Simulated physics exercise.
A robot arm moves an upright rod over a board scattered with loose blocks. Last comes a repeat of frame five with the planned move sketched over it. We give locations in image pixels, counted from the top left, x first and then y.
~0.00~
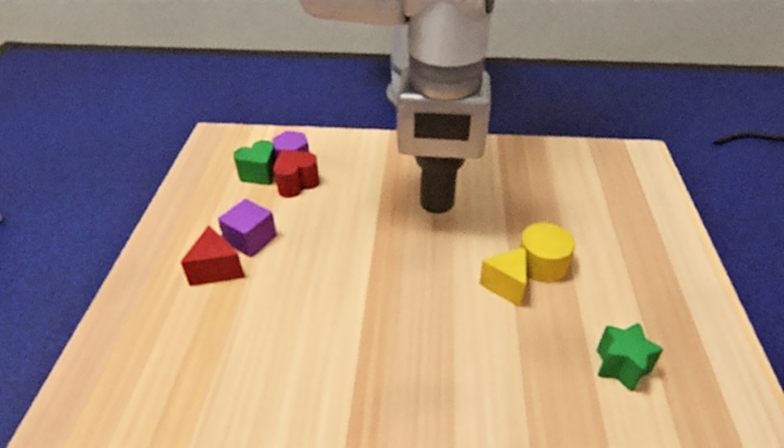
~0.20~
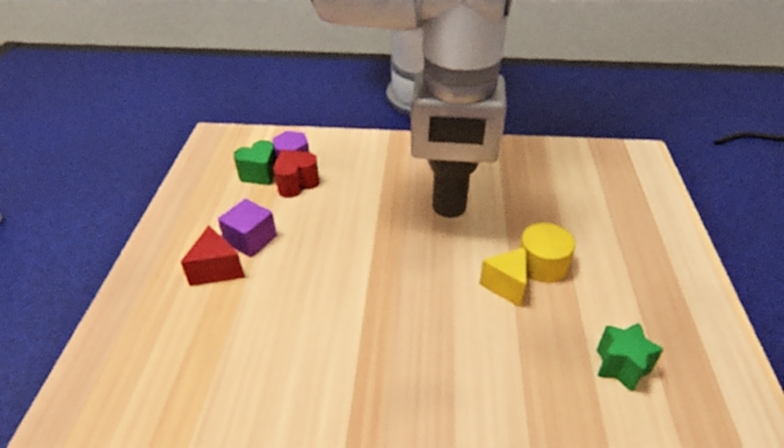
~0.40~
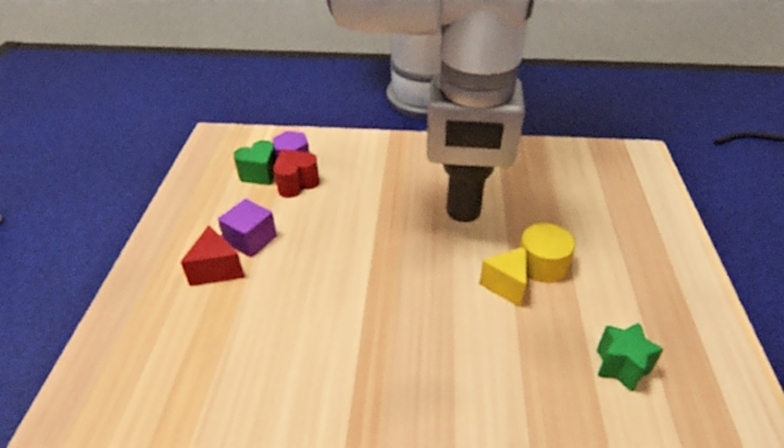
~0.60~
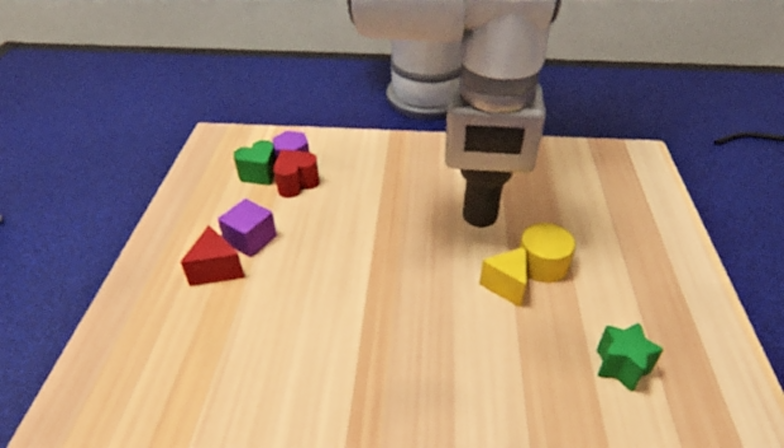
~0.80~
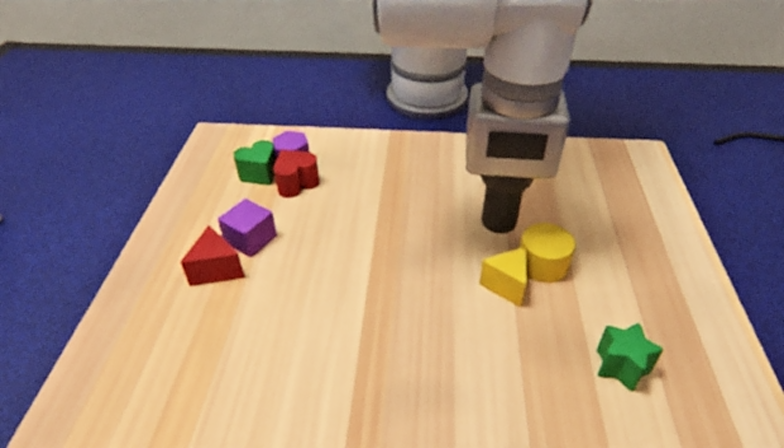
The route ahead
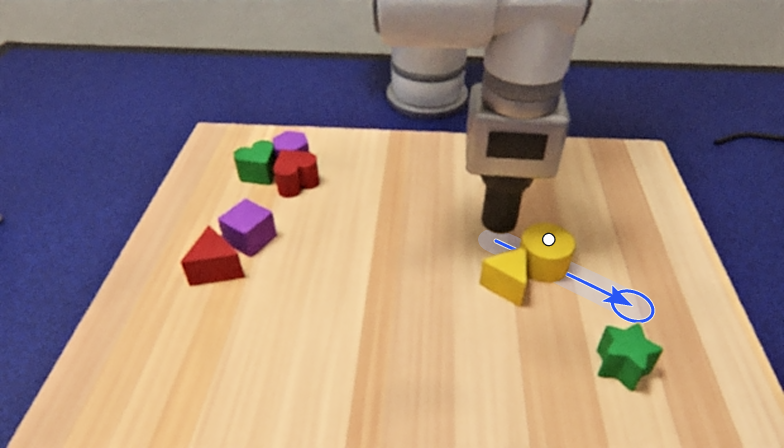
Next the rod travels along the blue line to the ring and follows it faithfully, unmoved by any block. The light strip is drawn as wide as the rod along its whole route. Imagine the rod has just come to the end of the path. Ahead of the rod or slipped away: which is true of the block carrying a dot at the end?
I think it holds its spot in front.
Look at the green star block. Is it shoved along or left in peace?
That one stays where it is.
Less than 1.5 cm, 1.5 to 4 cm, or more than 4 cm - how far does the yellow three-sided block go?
It moves only a bit, under 1.5 cm.
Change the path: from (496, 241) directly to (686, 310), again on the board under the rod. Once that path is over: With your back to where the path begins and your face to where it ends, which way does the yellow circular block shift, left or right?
It goes toward the right-hand side.
Drawn move, in a line from (496, 241) to (632, 306); the dot is on the yellow circular block.
On the path given first. One third of the way, rod (543, 243); yellow circular block (586, 257).
Two thirds of the way, rod (590, 264); yellow circular block (637, 281).
At the end, rod (640, 288); yellow three-sided block still; yellow circular block (691, 309); green star block still.
